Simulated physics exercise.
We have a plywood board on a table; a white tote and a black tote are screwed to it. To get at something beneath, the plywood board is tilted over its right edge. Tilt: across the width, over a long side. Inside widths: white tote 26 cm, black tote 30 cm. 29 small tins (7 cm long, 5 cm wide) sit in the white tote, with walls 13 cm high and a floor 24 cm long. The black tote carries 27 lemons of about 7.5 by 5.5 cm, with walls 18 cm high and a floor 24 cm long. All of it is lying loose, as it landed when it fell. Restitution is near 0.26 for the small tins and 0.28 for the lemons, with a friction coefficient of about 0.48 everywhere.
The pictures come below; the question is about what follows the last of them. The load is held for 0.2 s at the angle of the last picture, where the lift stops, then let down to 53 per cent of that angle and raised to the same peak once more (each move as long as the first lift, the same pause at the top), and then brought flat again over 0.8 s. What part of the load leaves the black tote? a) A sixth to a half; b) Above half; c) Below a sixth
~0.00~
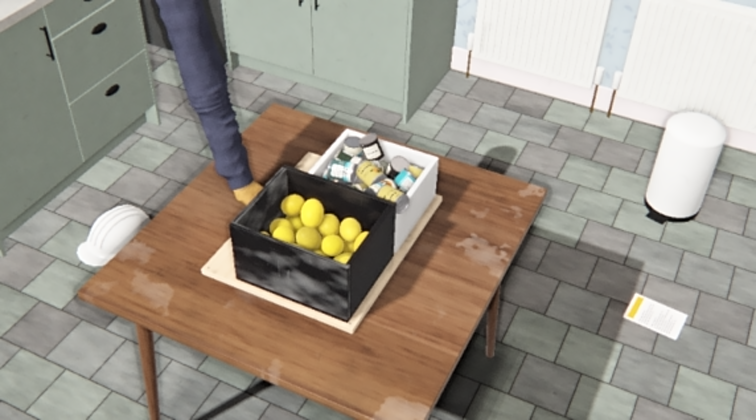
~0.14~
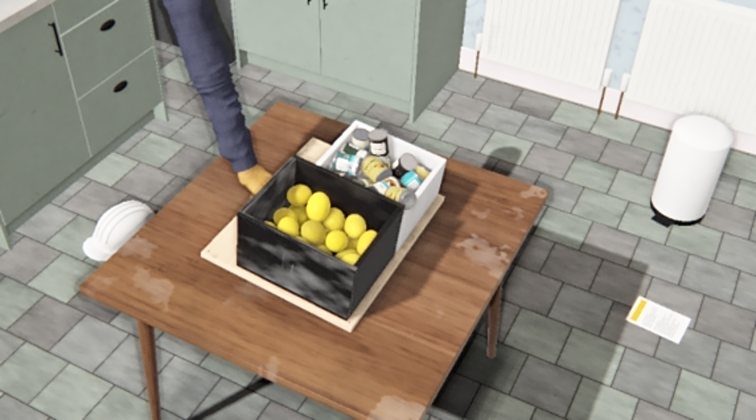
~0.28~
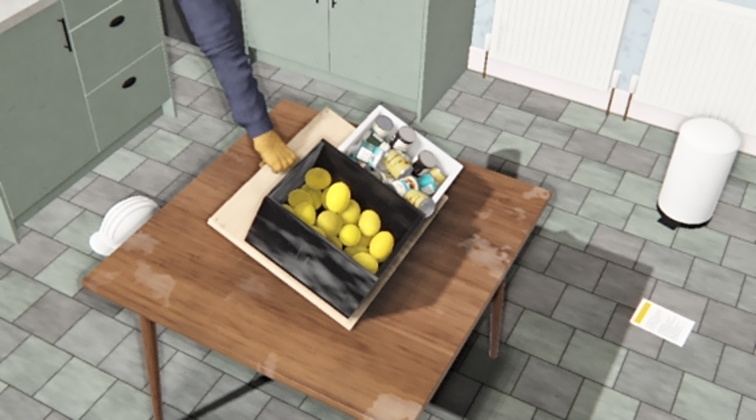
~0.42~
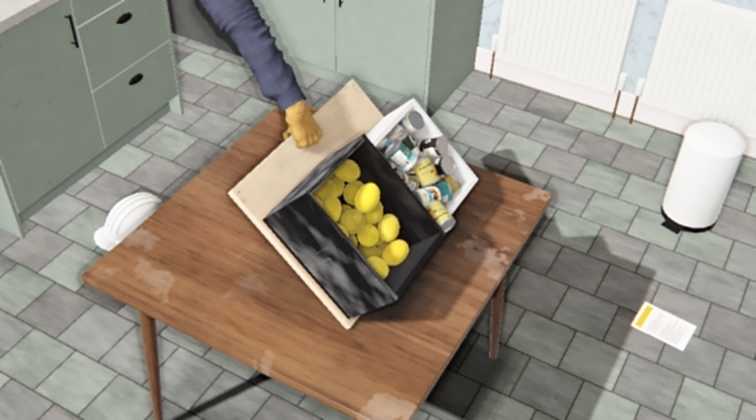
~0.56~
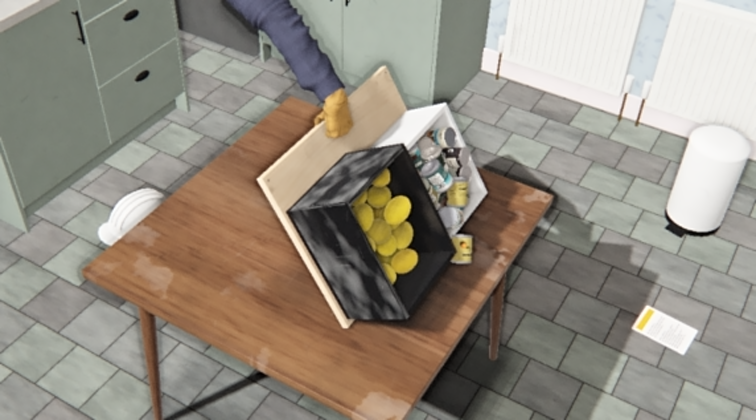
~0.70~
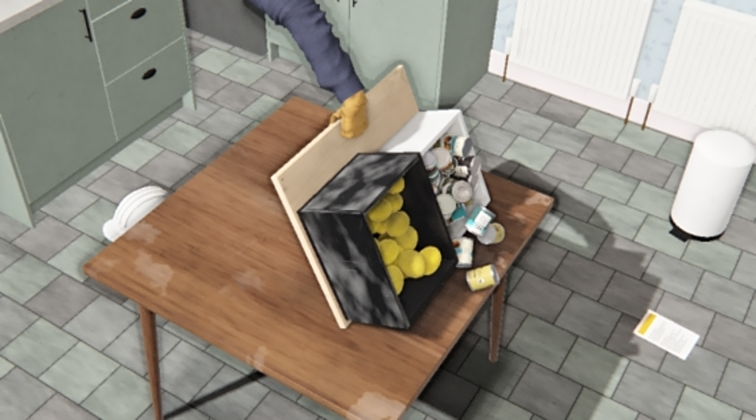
(c) Below a sixth.
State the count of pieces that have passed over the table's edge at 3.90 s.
Number of pieces - roughly 6.
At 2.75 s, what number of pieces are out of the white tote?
Count for the white tote: Roughly 8.
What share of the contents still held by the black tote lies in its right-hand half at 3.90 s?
Share in that half: Roughly 70 percent.
After 1.21 s, tilt 52°; white tote 22 in, 7 out and black tote 27 in, 0 out.
After 1.85 s, tilt 43°; white tote 22 in, 7 out and black tote 27 in, 0 out.
After 2.75 s, tilt 50°; white tote 22 in, 7 out and black tote 27 in, 0 out.
Final count (at 3.90 s), white tote 22 in, 7 out and black tote 27 in, 0 out. Asked share, 0 of 27, 0 per cent.
